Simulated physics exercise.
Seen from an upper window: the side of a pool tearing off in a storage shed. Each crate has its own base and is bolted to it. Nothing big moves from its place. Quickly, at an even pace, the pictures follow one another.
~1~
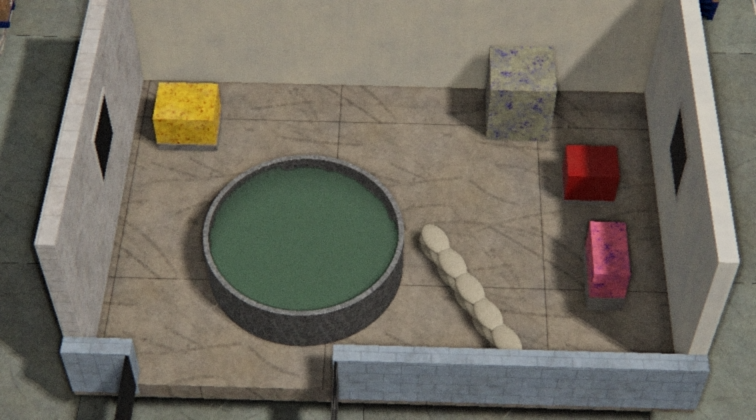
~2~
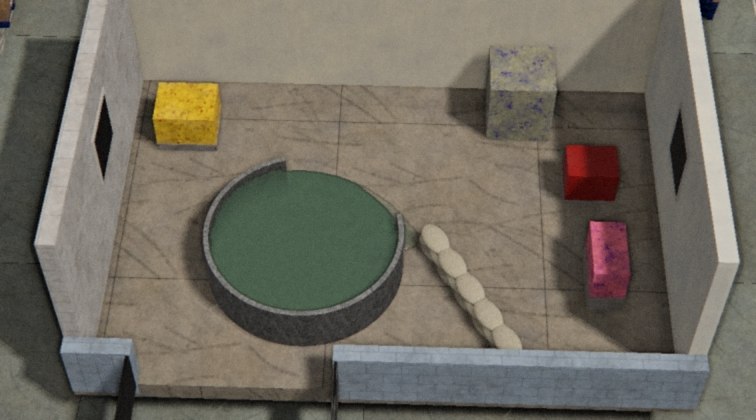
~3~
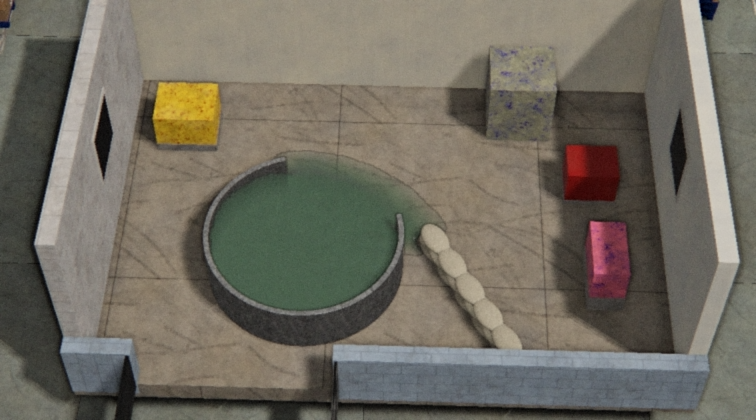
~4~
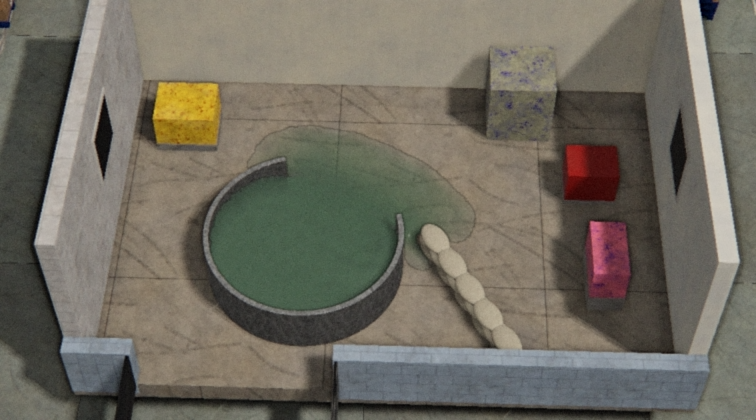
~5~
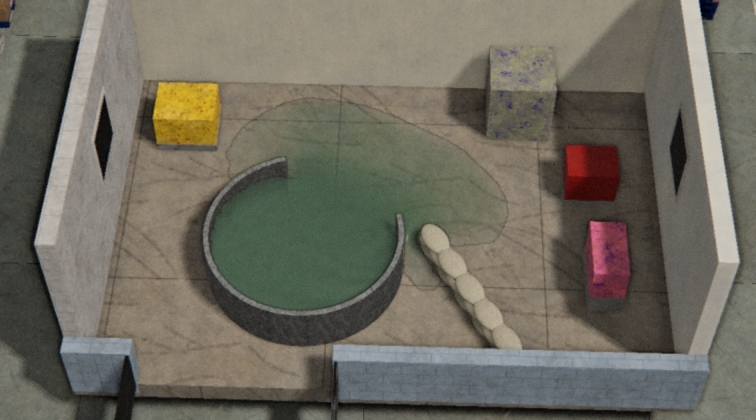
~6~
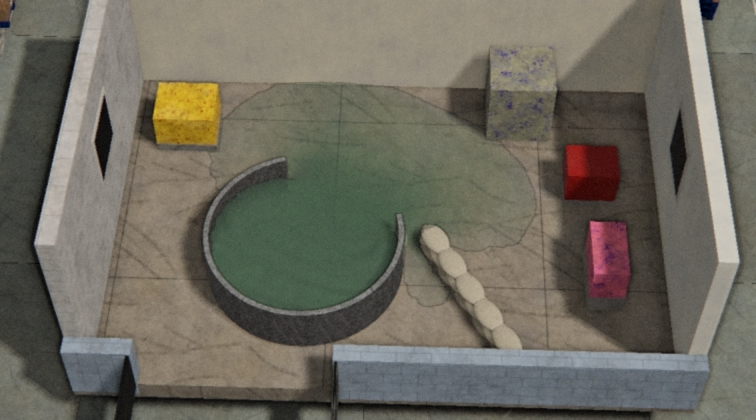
In a storage shed, a pool's far side tears open and green water spreads across the floor.
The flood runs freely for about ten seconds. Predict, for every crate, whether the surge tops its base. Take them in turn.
Result: The yellow crate doesn't remain clear of the water all along; the pink crate remains clear of the water all along; the red crate doesn't remain clear of the water all along.
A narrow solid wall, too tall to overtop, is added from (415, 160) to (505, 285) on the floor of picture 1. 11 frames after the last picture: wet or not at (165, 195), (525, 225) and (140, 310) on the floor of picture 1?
Outcome by spot, in order - unwatered, unwatered, unwatered.
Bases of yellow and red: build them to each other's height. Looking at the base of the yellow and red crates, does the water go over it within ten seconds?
The yellow crate is drenched, the red crate is drenched.
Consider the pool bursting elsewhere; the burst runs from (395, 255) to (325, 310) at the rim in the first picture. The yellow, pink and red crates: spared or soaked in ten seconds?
Result: Yellow is not reached; pink is not reached; red is swamped.
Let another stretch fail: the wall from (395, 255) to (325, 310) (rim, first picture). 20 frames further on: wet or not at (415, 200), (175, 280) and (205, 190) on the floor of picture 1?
Soaked / unwetted / unwetted.
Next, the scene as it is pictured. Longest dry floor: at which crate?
Go for the pink crate.
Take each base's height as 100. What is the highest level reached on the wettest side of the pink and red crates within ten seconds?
I'd say 80 per cent for the first one and 350 per cent for the second.
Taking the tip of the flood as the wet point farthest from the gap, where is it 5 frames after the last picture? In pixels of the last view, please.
I'd say at around (647, 137).
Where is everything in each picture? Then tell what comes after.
Still water in the pool at (304, 235), in the first picture.
The front is at a hidden place, out from the gap on the pool's far side, in the second picture.
The front is at (279, 161), out from the gap on the pool's far side, in the third picture.
Water pours out on the pool's far side and has run to (273, 139), in the fourth picture.
Water pours out on the pool's far side and has run to (268, 115), in the fifth picture.
Water pours out on the pool's far side and has run to (287, 84), in the sixth picture.
A moment on, water covers 40 % of the floor; the yellow crate water round its plinth, the pink crate not reached, the red crate water round its plinth.
Next, water covers 45 % of the floor; the yellow crate water round its plinth, the pink crate water round its plinth, the red crate water round its plinth.
Then, water covers 60 % of the floor; the yellow crate water round its plinth, the pink crate water round its plinth, the red crate water round its plinth.
Later, water covers 90 % of the floor; the yellow crate water round its plinth, the pink crate water round its plinth, the red crate water round its plinth.
In the end, water covers 95 % of the floor; the yellow crate was topped, the pink crate stayed above the water, the red crate was topped.
